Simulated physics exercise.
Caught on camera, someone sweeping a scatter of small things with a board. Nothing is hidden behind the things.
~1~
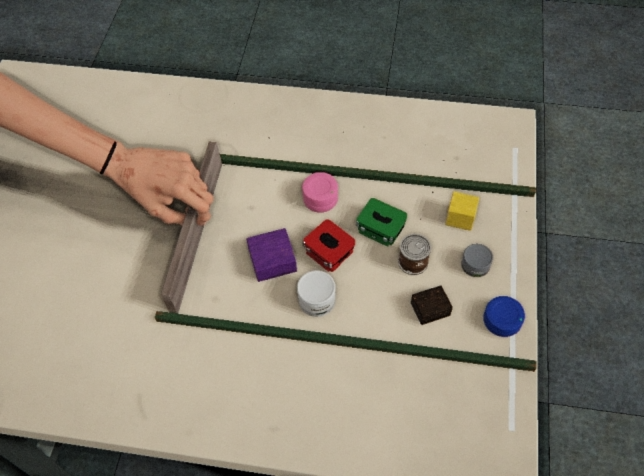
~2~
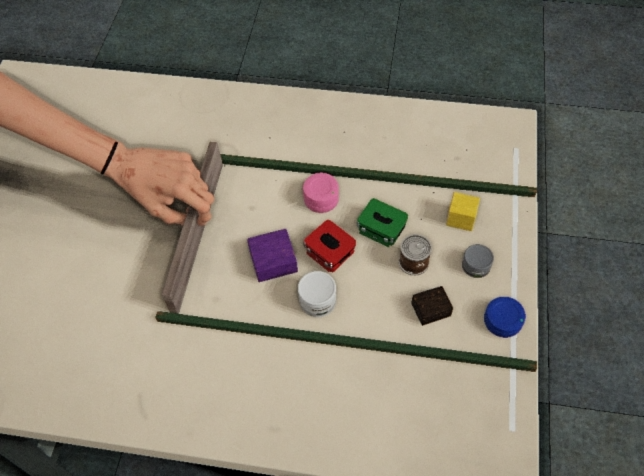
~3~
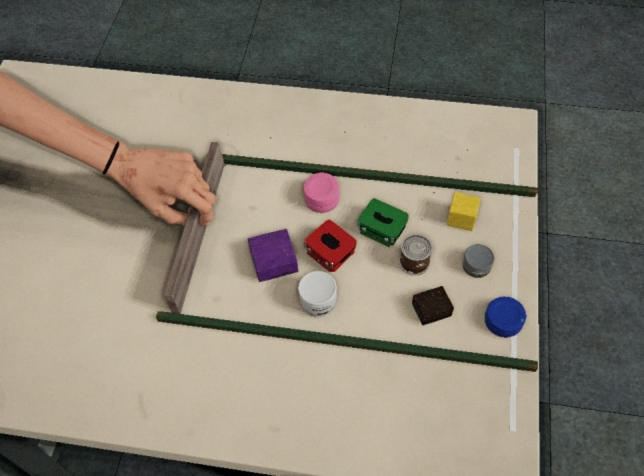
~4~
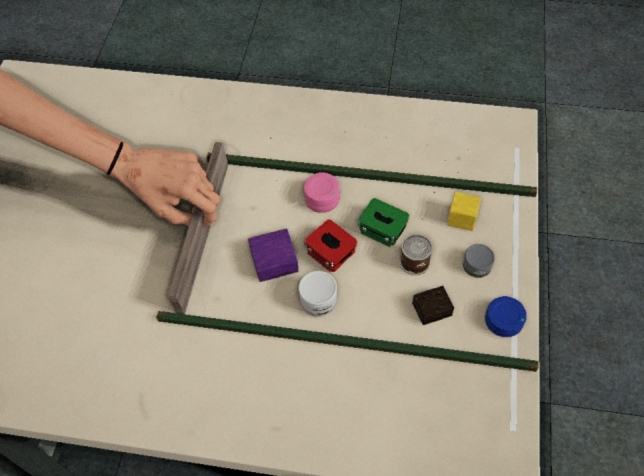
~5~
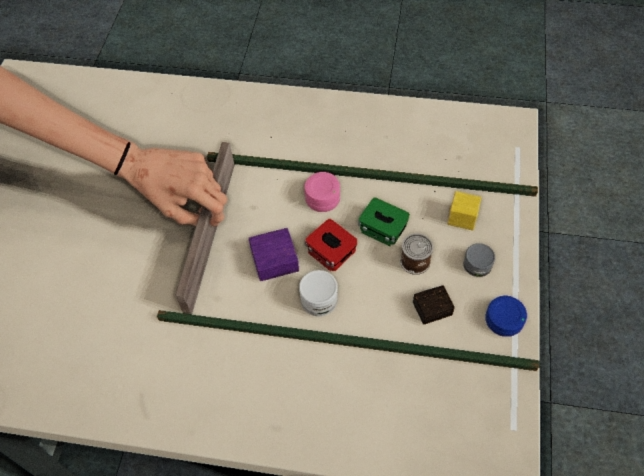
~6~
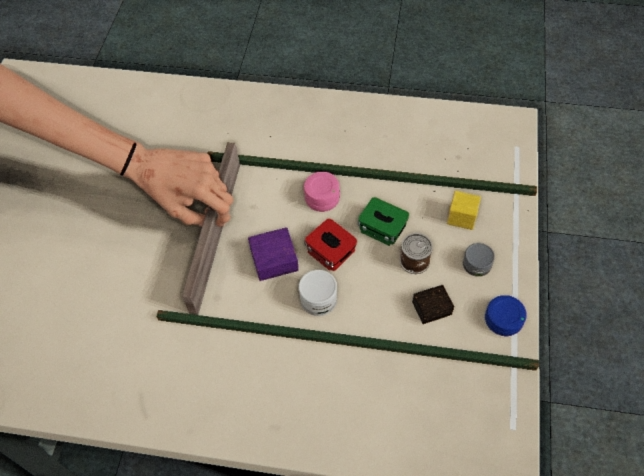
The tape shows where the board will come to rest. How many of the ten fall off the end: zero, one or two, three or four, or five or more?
Here the number that fall off is five or more.
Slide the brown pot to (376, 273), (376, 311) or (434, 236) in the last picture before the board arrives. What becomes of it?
In that order, it drops off; falls; goes over.
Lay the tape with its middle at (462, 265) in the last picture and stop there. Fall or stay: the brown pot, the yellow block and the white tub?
The brown pot comes down, the yellow block holds on, the white tub remains up.
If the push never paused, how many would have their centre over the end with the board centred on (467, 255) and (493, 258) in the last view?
The counts: 3 and 6.
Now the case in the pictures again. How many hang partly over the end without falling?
Overhanging: 4.
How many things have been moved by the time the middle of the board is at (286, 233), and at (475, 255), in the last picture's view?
First 2, then 10.
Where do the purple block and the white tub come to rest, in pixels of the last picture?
The purple block stops around (538, 288); the white tub around (536, 322).
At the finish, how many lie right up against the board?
4 of them.
A little later, none off yet; blue lid at rest near (506, 316); grey tub at rest near (479, 260); yellow block at rest near (464, 210).
Next, none off yet; blue lid at rest near (507, 316); grey tub shifted well along near (546, 263); yellow block shifted about its own width near (477, 204).
When it is over, the number that fall off is five or more; down, red case, brown pot, black block, yellow block, grey tub and blue lid.
